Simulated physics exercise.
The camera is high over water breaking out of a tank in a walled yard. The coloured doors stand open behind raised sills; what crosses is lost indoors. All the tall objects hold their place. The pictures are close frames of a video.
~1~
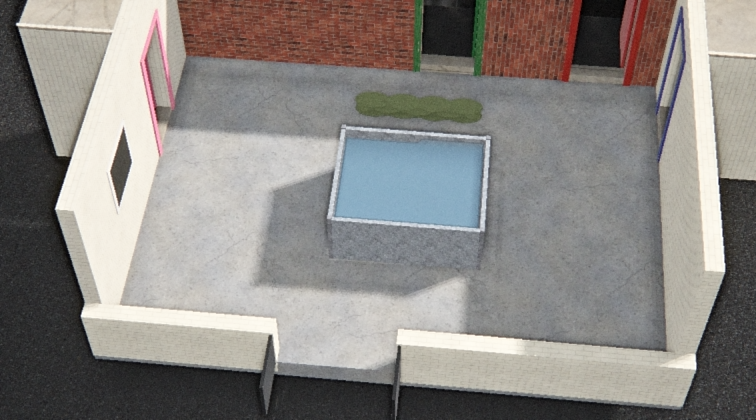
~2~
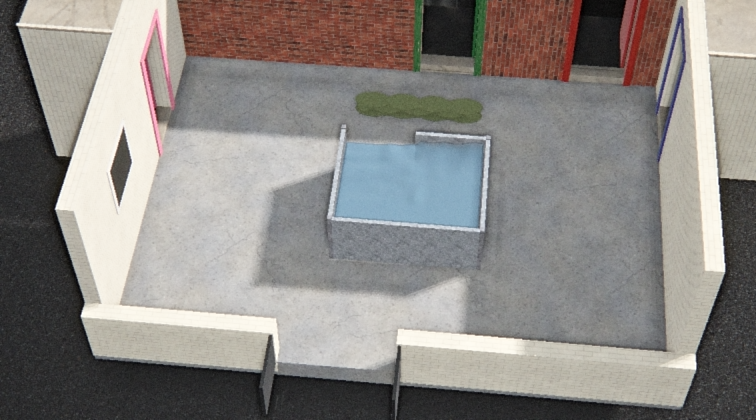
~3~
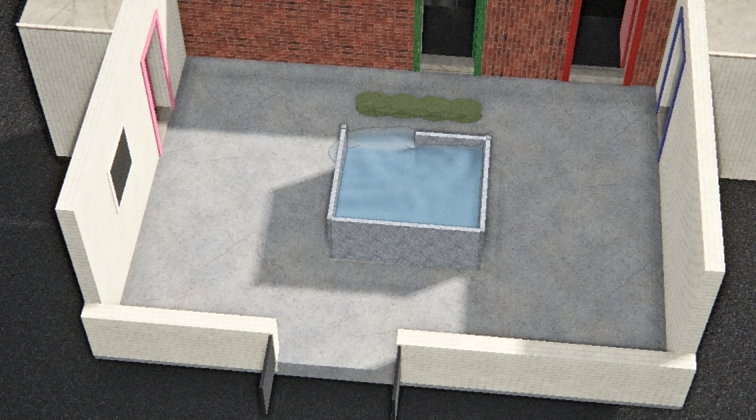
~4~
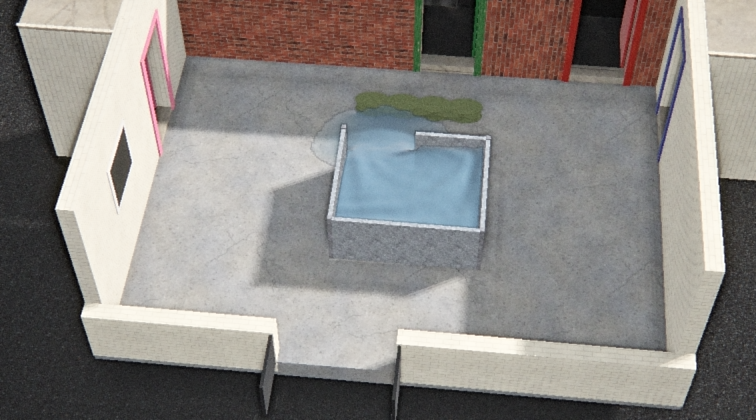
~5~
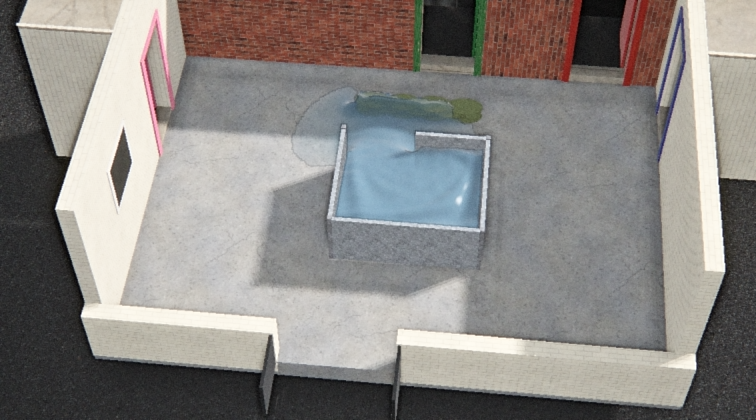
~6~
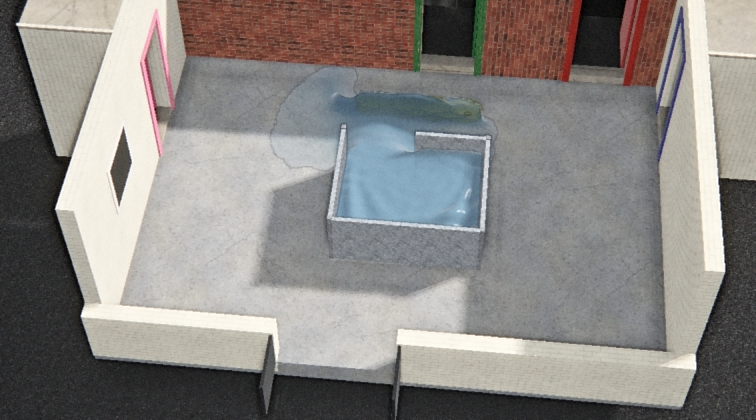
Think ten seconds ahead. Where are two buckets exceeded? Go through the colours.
The pink door floods; the blue door holds within the limit; the green door holds within the limit; the red door holds within the limit.
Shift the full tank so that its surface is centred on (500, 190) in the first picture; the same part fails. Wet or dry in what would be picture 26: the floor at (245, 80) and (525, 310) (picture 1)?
One after the other: Covered, clear.
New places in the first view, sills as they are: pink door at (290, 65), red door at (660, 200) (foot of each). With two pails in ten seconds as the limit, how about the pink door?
Then: The pink door lets more in.
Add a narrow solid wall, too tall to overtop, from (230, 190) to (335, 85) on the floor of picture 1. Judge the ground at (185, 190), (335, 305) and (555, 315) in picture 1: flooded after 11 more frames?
One after the other: No water, no water, dry.
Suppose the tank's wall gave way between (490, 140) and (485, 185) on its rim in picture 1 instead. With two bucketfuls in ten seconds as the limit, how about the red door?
Then: The red one lets more in.
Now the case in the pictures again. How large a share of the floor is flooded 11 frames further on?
Near 40 in a hundred.
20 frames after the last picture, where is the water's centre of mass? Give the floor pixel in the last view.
At about (380, 159).
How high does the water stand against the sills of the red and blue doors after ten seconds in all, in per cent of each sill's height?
Roughly 30 per cent, then 10 per cent.
A moment on, water covers 25 % of the floor; the pink door not reached, the blue door not reached, the green door wet at the sill, nothing in, the red door not reached.
Next, water covers 40 % of the floor; the pink door wet at the sill, nothing in, the blue door wet at the sill, nothing in, the green door wet at the sill, nothing in, the red door wet at the sill, nothing in.
Then, water covers 60 % of the floor; the pink door over two buckets in, the blue door wet at the sill, nothing in, the green door wet at the sill, nothing in, the red door wet at the sill, nothing in.
Later, water covers 85 % of the floor; the pink door far over two buckets in, the blue door wet at the sill, nothing in, the green door wet at the sill, nothing in, the red door wet at the sill, nothing in.
In the end, water covers 95 % of the floor; the pink door far over two buckets in, the blue door wet at the sill, nothing in, the green door wet at the sill, nothing in, the red door wet at the sill, nothing in.
